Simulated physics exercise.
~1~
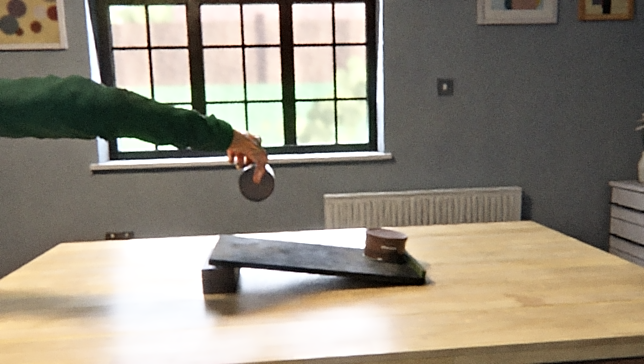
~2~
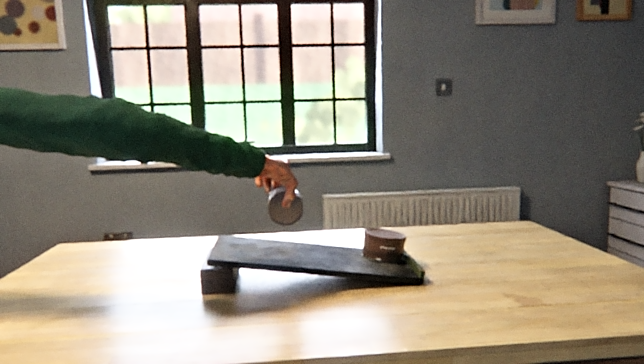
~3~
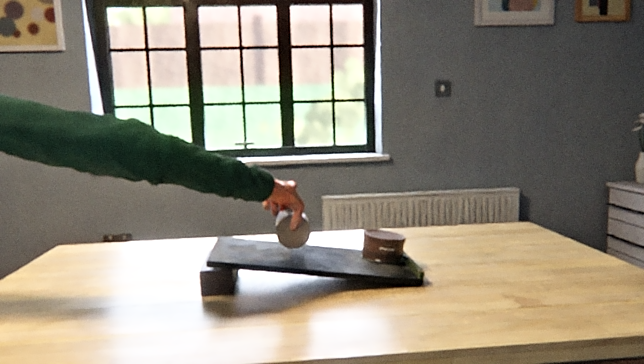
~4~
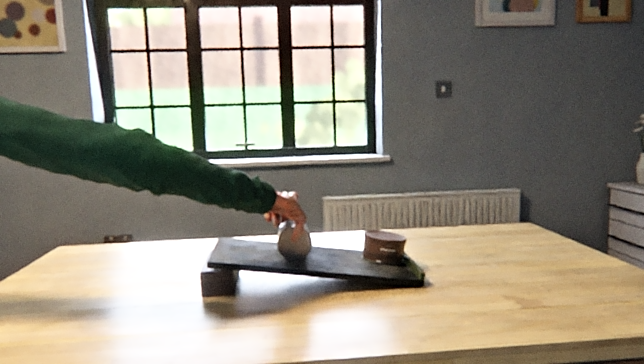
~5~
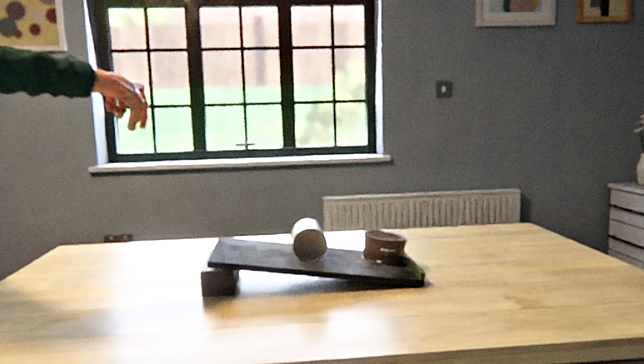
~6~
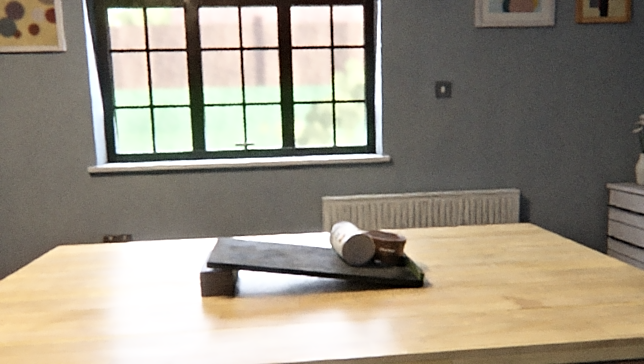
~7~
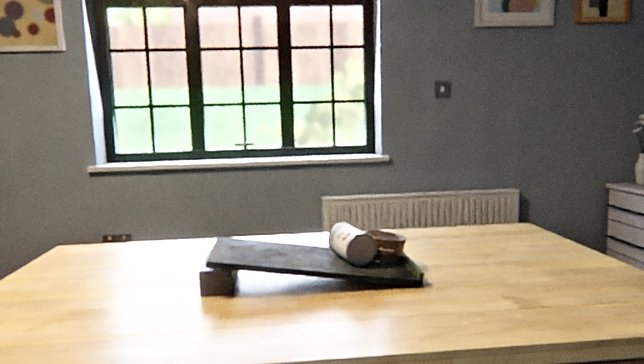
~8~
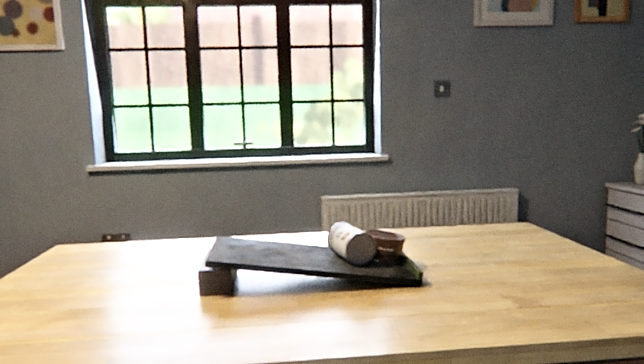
On a wooden table, a hand releasing a white tin on a propped-up board, the tin rolling down and resting against a brown tub.
